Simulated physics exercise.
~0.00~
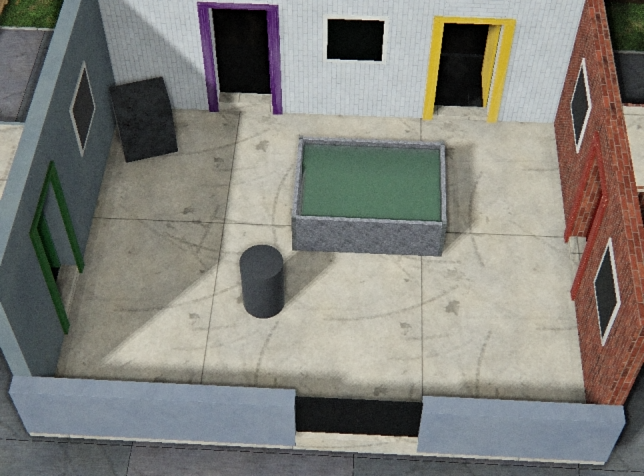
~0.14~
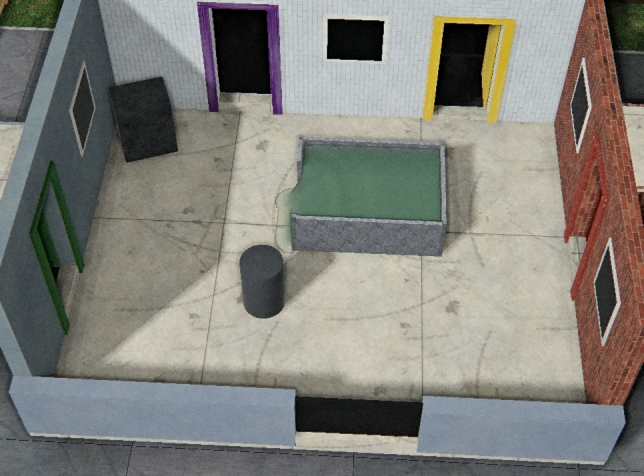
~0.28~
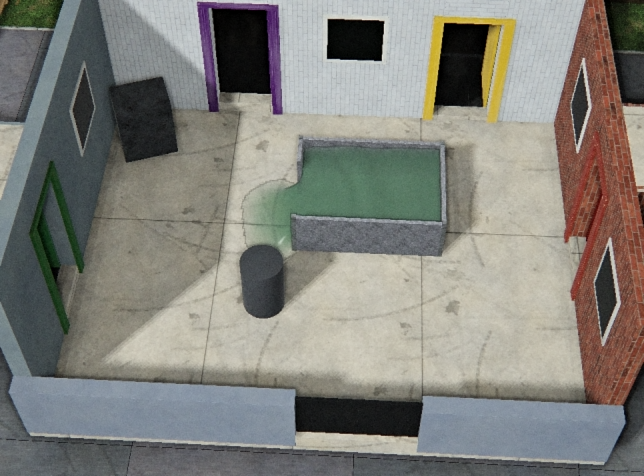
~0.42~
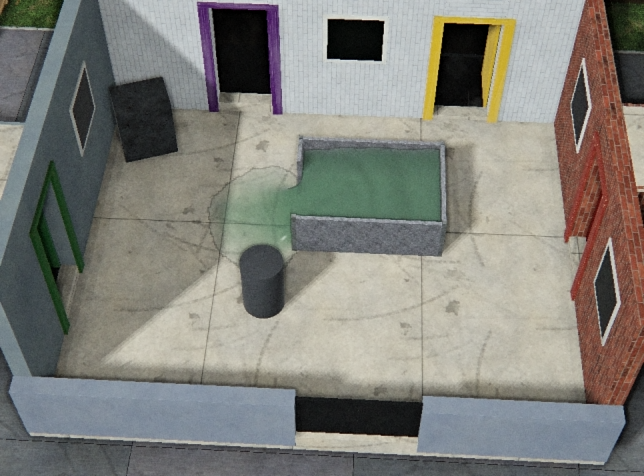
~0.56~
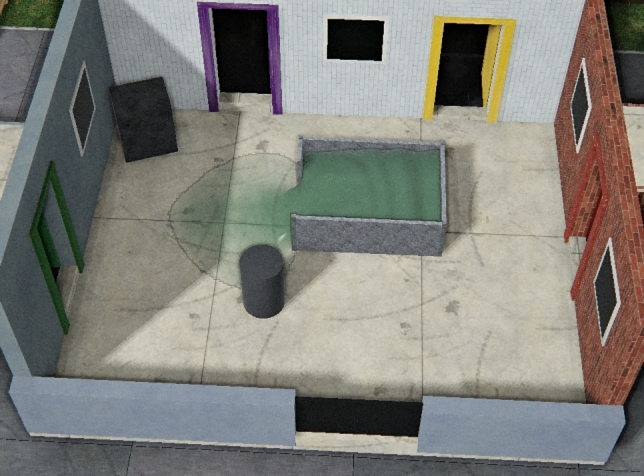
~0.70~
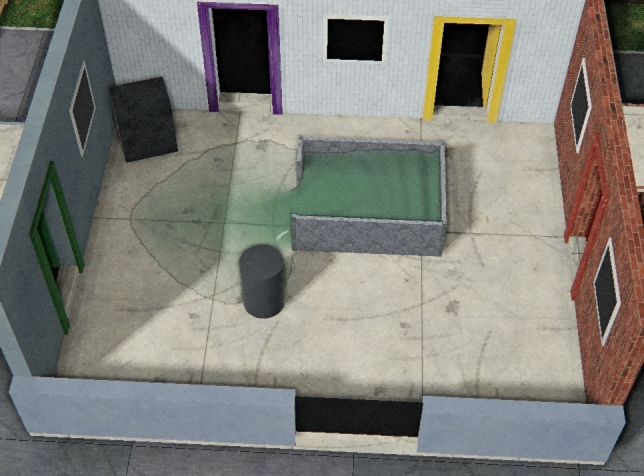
Green water pours from the tank's left side and spreads across the floor past a dark cylinder.
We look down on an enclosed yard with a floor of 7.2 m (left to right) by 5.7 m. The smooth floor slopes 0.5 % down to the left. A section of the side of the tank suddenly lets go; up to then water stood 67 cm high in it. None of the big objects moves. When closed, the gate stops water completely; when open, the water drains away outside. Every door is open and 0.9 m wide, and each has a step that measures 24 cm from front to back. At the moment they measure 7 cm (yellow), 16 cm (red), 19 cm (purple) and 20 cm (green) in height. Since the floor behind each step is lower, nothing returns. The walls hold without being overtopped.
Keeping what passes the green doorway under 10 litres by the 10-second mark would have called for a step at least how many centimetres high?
It would have called for about 18 cm.
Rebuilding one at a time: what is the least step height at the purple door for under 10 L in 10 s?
At the purple door you'd want roughly 6.5 cm.
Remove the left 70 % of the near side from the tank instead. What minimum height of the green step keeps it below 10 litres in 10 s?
In that case you'd want it roughly 10.0 cm high.
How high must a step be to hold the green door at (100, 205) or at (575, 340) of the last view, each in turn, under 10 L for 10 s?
25 and 5.5 cm.
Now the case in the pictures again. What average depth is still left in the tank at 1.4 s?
I'd put it near 42 cm.
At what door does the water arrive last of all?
Coming last is the red one.
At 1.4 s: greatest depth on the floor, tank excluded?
It gets to close to 32 centimetres there.
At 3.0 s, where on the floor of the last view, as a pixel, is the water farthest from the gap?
Pixel close to (48, 409).
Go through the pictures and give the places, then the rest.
In the first frame, the tank at (370, 183) is whole and still, 67 cm deep; the green door at (60, 257) is dry.
In the second frame, the front is at (281, 201), 0.3 m from the gap at (299, 211); 0.2 m2 of floor is wet, 67 cm left at the back.
In the third frame, water pours out at (299, 212) and has run 0.8 m, to (248, 214); about 10 cm deep outside, 67 cm at the back.
In the fourth frame, the gap is at (299, 212), the front 1.3 m out at (215, 222); the back of the tank holds 67 cm.
In the fifth frame, the front is at (176, 221), 1.9 m from the gap at (299, 212); 3.4 m2 of floor is wet, 63 cm left at the back.
In the sixth frame, the gap is at (299, 212), the front 2.5 m out at (137, 219); the back of the tank holds 56 cm; the green door at (60, 257), 3.5 m from the gap, is still 1.4 m from the nearest water.
After 1.4 s water covers 25 % of the floor, deepest (32 cm) near (282, 228); 12 cm at the green door, 0 litres in over its 20 cm step.
After 3.0 s water covers 35 % of the floor, deepest (32 cm) near (51, 397); 18 cm at the green door, 3 litres in over its 20 cm step.
After 10.0 s water covers 95 % of the floor, deepest (8 cm) near (77, 288); 8 cm at the green door, 4 litres in over its 20 cm step.
At the green door as built, the water arrived by 1.4 s and peaked near 23 cm at 2.0 s.
Run again over the same 10 s with other heights there, 23 litres in over 15.5 cm, 2 litres over 21 cm. The limit of 10 litres is kept from about 18 cm up.
